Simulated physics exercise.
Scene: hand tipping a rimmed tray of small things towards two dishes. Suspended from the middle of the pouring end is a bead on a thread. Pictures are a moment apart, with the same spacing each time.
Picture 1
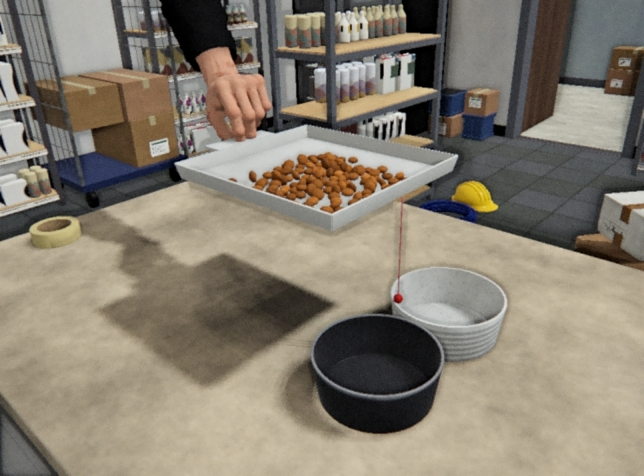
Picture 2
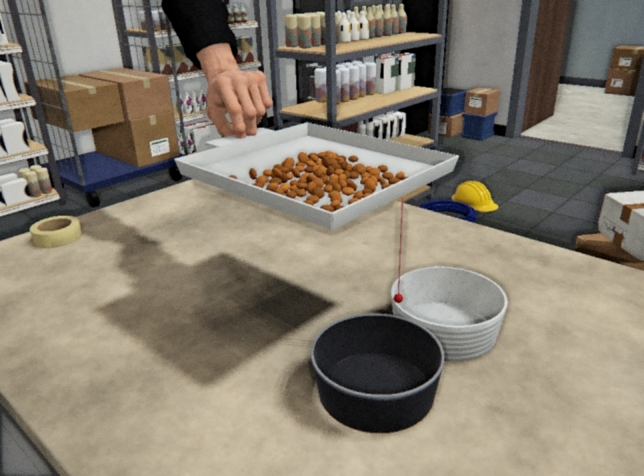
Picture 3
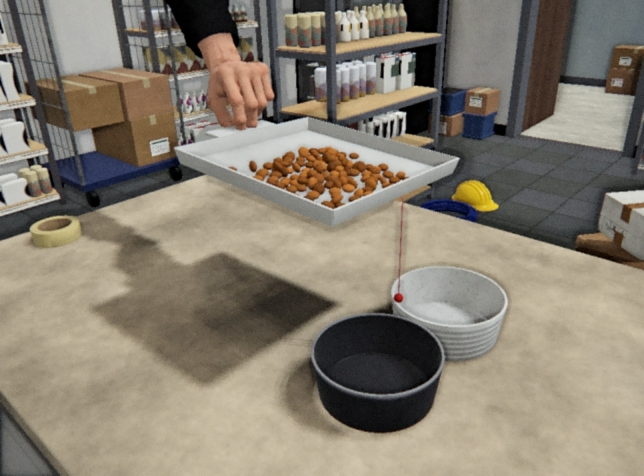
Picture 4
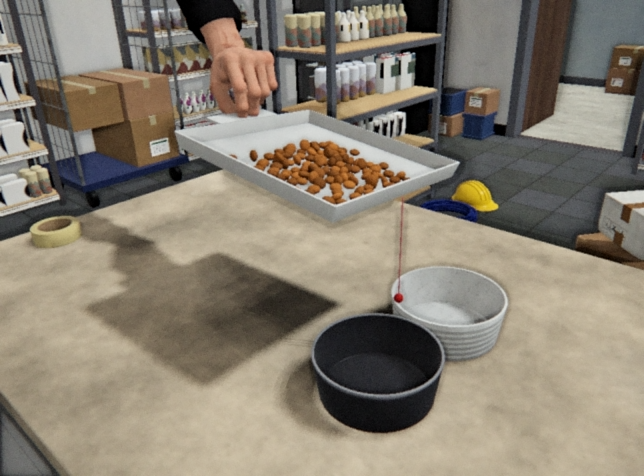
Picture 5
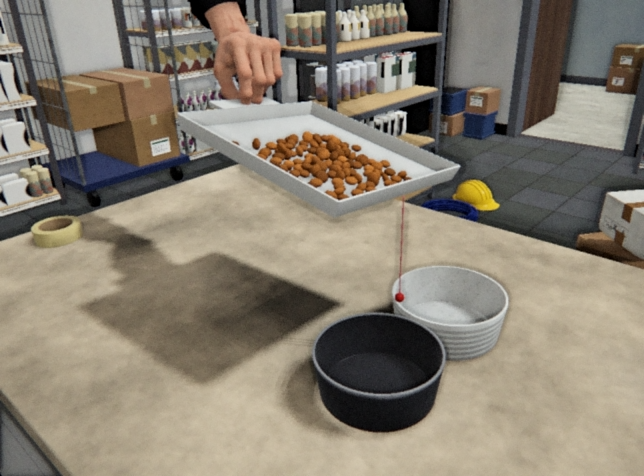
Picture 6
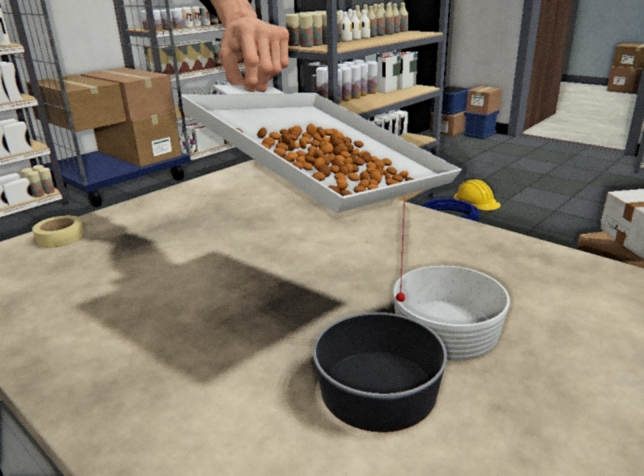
At first, a hand holds a white rimmed tray of small brown pieces nearly level above a table, behind a black dish and a white dish, with a red bead hanging on a thread. Then the hand rises and gradually tilts the tray towards its right corner, while the dishes stay still.
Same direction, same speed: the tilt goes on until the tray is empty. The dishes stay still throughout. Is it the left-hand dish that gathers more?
No.
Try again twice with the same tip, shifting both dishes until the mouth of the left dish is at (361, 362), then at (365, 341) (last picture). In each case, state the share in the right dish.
Approximately 60 percent, followed by approximately 100 percent.
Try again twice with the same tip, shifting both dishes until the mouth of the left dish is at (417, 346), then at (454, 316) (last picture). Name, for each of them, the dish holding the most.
Try 1 - the dish at right; try 2 - the dish at left.
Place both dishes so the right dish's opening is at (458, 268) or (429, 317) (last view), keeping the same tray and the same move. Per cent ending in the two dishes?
Around 90 then around 20 per cent.
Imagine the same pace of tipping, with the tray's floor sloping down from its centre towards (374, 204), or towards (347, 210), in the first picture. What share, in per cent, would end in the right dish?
I'd put it at some 0 % and then some 0 %.
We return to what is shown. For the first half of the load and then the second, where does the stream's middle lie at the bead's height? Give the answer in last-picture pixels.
Points: About (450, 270), then about (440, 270).
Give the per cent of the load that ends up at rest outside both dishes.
Result: Near 10 % of the load.
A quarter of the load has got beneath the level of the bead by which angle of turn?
At roughly 90°.
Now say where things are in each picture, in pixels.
In the first frame, corners of the pouring end at (331, 212) and (453, 156), level; middle of the load at (334, 180), bits of cat kibble; left dish at (432, 397); right dish at (498, 331); bead on its thread at (398, 299).
In the second frame, corners of the pouring end at (332, 211) and (454, 156), level; middle of the load at (334, 178).
In the third frame, corners of the pouring end at (333, 208) and (454, 158), tipped barely, lowest at the right corner; middle of the load at (335, 175).
In the fourth frame, corners of the pouring end at (335, 204) and (455, 162), tipped a little, lowest at the right corner; middle of the load at (335, 170).
In the fifth frame, corners of the pouring end at (338, 199) and (456, 165), tipped a little, lowest at the right corner; middle of the load at (337, 164).
In the sixth frame, corners of the pouring end at (342, 195) and (457, 168), tipped clearly, lowest at the right corner; middle of the load at (340, 159); left dish at (434, 396); right dish at (500, 329).
Soon, tray tipped steeply; nearly all on the tray; a stray few in the air.
A while on, tray tipped past a quarter turn; a small part on the tray; most in the right dish; a stray few outside both; a small part in the air.
Towards the end, tray tipped past a quarter turn; nearly all in the right dish; a small part outside both.
Finally, tray tipped past a quarter turn; none in the left dish; nearly all in the right dish; a small part outside both.
